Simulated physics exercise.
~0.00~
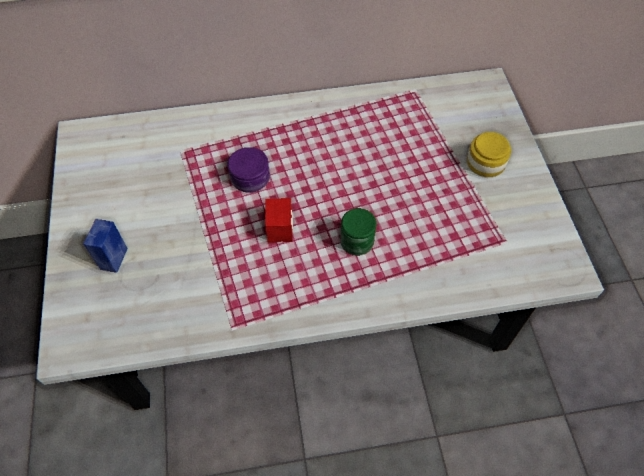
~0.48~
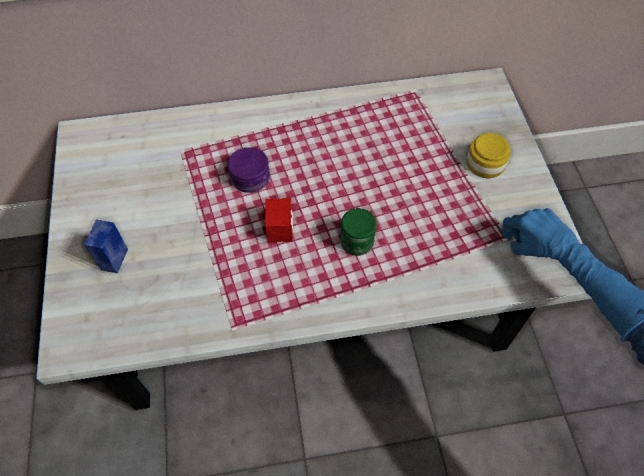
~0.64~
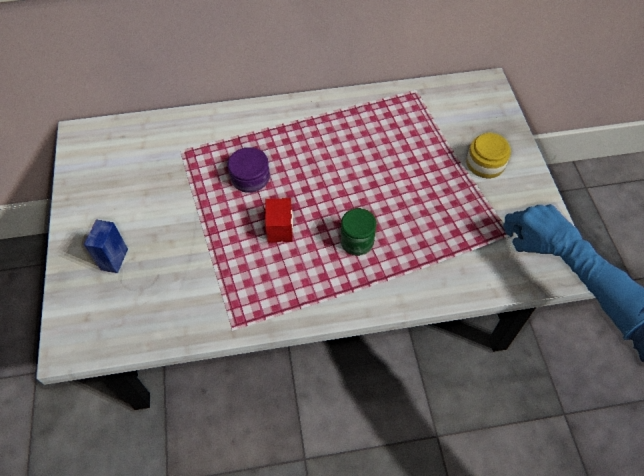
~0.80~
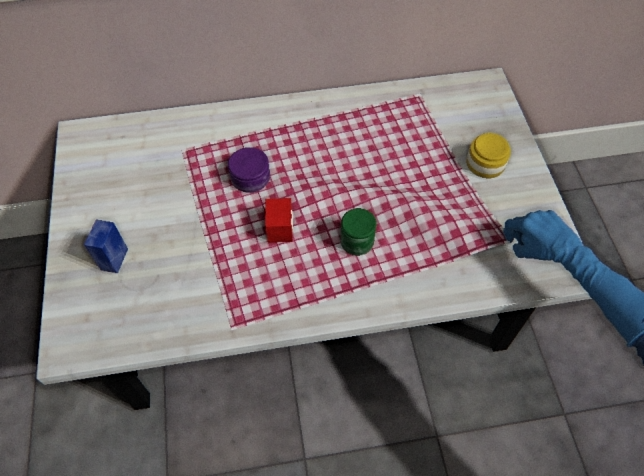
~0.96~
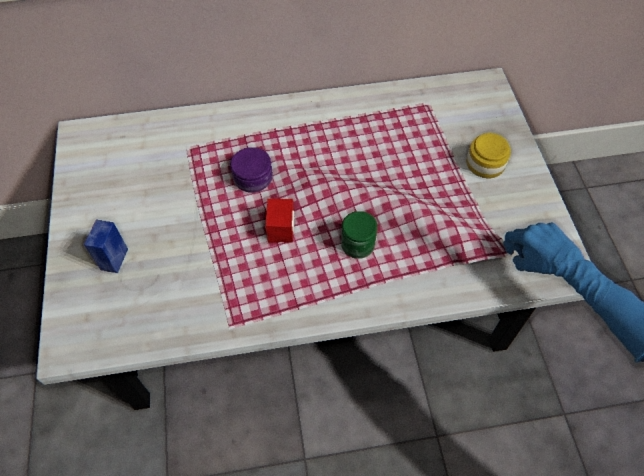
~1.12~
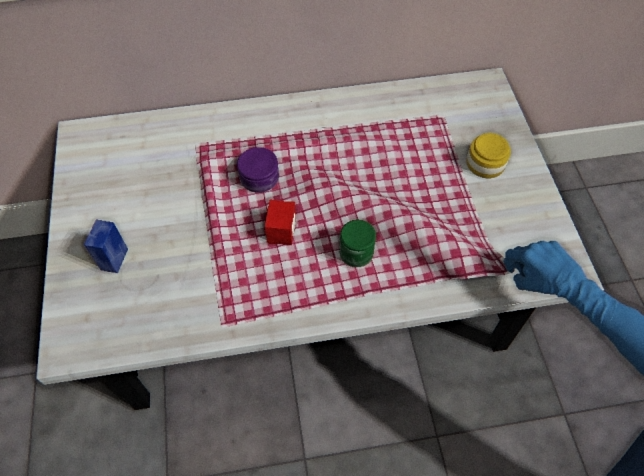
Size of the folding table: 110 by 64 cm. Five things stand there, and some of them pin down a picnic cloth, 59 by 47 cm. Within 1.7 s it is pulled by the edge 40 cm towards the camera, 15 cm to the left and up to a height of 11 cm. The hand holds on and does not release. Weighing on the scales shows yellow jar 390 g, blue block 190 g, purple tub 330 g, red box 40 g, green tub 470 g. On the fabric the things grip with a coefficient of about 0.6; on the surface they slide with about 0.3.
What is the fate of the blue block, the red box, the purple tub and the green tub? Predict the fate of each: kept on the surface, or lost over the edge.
Result: I'd say the blue block does not leave, I'd say the red box does not leave, I'd say the purple tub does not leave, I'd say the green tub leaves.
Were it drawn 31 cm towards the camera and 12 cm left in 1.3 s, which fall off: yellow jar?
In that case the yellow jar holds on.
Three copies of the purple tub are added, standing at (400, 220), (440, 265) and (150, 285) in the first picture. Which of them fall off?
By position: Off, off, on.
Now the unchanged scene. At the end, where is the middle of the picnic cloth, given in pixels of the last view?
I'd say it sits around (407, 288) in the last picture.
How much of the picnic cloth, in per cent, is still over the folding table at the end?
Roughly 65%.
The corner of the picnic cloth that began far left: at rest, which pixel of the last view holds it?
(318, 162) or thereabouts.
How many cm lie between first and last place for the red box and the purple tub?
Net displacement - red box 20 cm, purple tub 30 cm.
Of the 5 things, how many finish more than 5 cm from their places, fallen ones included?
I make it 3.
By 1.4 s, 95 % of the picnic cloth is still over the top; purple tub 9 cm off its start, green tub 8 cm off its start, red box 3 cm off its start.
By 1.7 s, 85 % of the picnic cloth is still over the top; purple tub 19 cm off its start, green tub 17 cm off its start, red box 9 cm off its start.
By 2.0 s, 70 % of the picnic cloth is still over the top; green tub over the edge, purple tub 27 cm off its start at (362, 211), red box 16 cm off its start at (337, 258).
By 2.3 s, 65 % of the picnic cloth is still over the top; green tub over the edge, purple tub 30 cm off its start, red box 18 cm off its start.
By 3.9 s, 65 % of the picnic cloth is still over the top; green tub over the edge, purple tub 30 cm off its start at (370, 222), red box 18 cm off its start at (336, 271), blue block 0 cm off its start at (99, 233).
